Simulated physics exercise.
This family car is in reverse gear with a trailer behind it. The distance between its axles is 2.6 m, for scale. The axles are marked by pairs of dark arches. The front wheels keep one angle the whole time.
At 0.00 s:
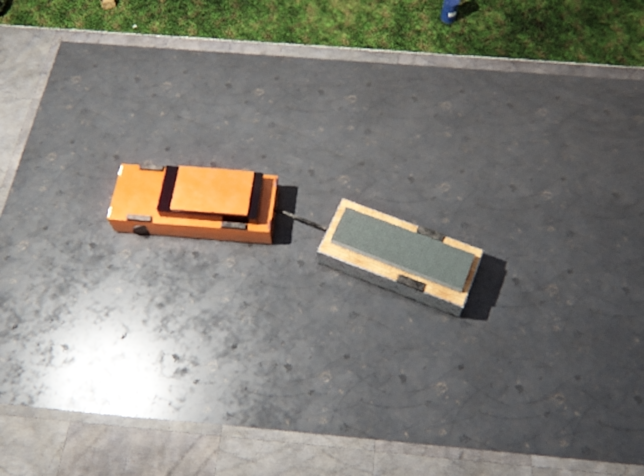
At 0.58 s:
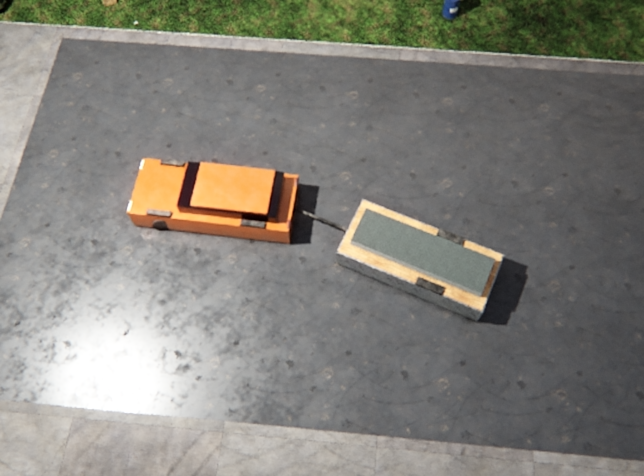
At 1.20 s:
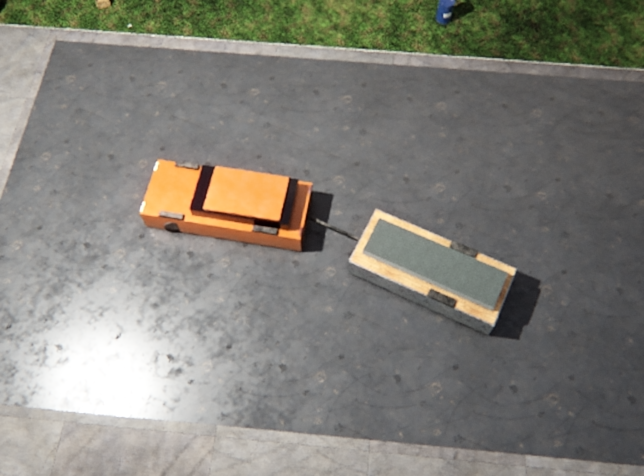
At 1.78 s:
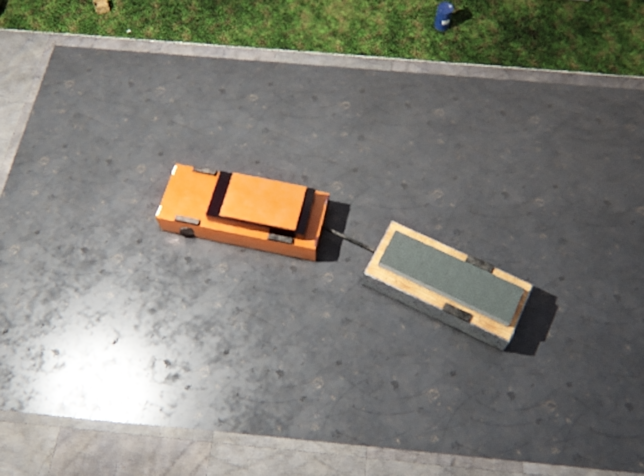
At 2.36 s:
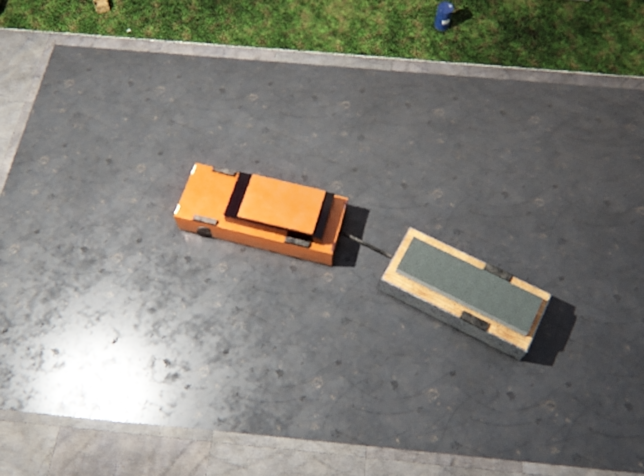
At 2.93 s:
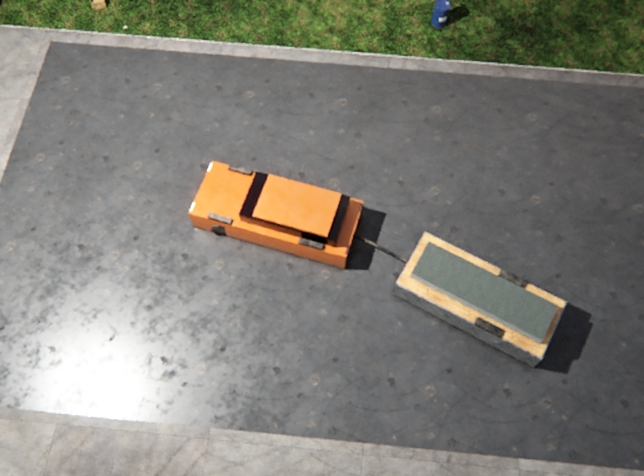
The video shows, from above, an orange car slowly reversing to the right across a dark paved area beside grass, pushing a trailer with a grey-green top, as both shift slightly downward and turn gently clockwise.
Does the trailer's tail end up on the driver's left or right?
Look, it's coming round on the right.
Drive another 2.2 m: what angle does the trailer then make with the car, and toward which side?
I'd say around 5° off to the left side.
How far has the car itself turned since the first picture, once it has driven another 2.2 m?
Heading change: Around 22°.
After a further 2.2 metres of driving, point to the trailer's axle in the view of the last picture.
Approximate position: (580, 345).
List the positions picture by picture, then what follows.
In the first picture, car's middle (189, 189), trailer's axle (421, 258); tail 18° to the car's left; front wheels 12° left.
In the second picture, car's middle (209, 186), trailer's axle (441, 261); tail 17° to the car's left.
In the third picture, car's middle (223, 190), trailer's axle (453, 273); tail 16° to the car's left.
In the fourth picture, car's middle (240, 197), trailer's axle (469, 288); tail 15° to the car's left.
In the fifth picture, car's middle (258, 199), trailer's axle (486, 296); tail 14° to the car's left.
In the sixth picture, car's middle (274, 199), trailer's axle (501, 302); tail 13° to the car's left.
Then, 5.4 s in, the tail is 5° to the car's left, the car has turned 21° and the trailer's axle is at (580, 345) of the last picture.
Then, 7.8 s in, the tail is 7° to the car's right, the car has turned 31° and the trailer's axle is out of the picture.
Then, 10.3 s in, the tail is 28° to the car's right, the car has turned 41° and the trailer's axle is out of the picture.
Then, 12.7 s in, the tail is 59° to the car's right, the car has turned 50° and the trailer's axle is out of the picture; it has jack-knifed.
